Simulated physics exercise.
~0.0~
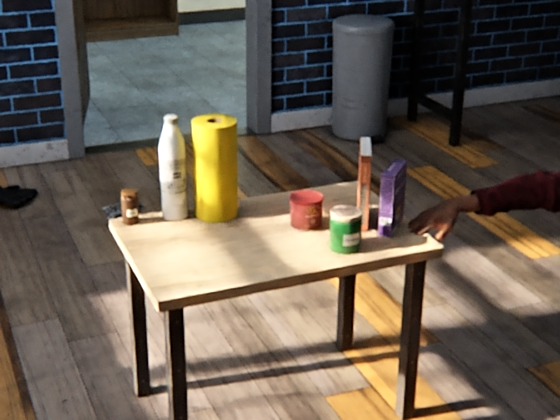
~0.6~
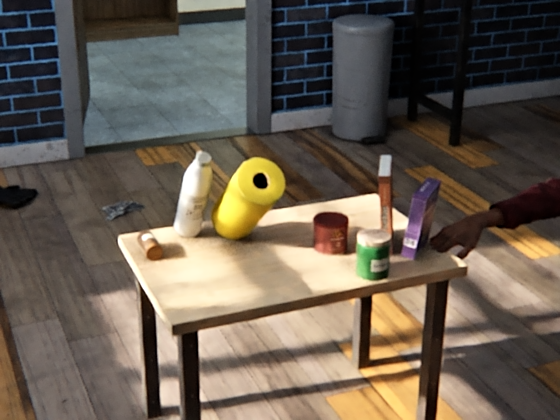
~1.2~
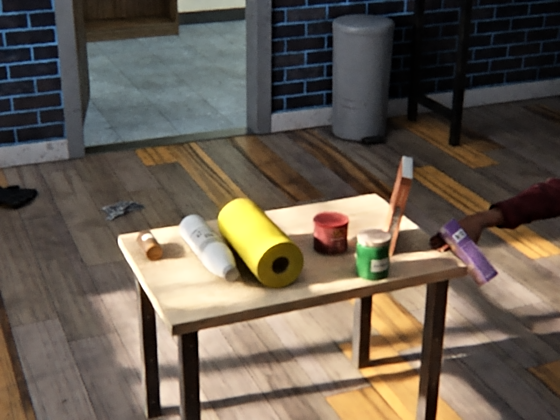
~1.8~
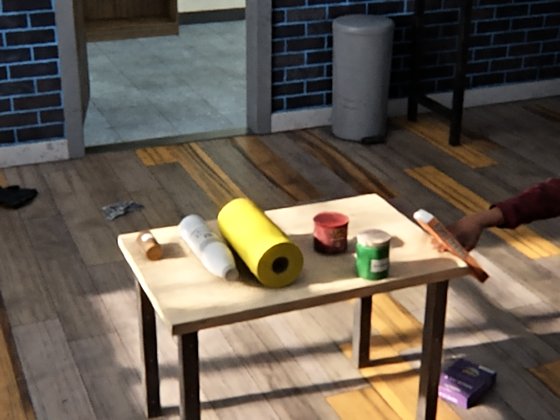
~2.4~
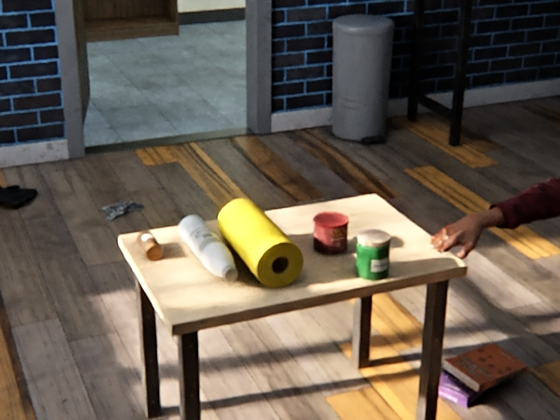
A hand at the right jolted a small wooden table towards us, toppling the brown shaker, white bottle and yellow roll onto their sides. The purple packet, then the orange book, fell to the floor, while the red tin and green jar stayed upright.
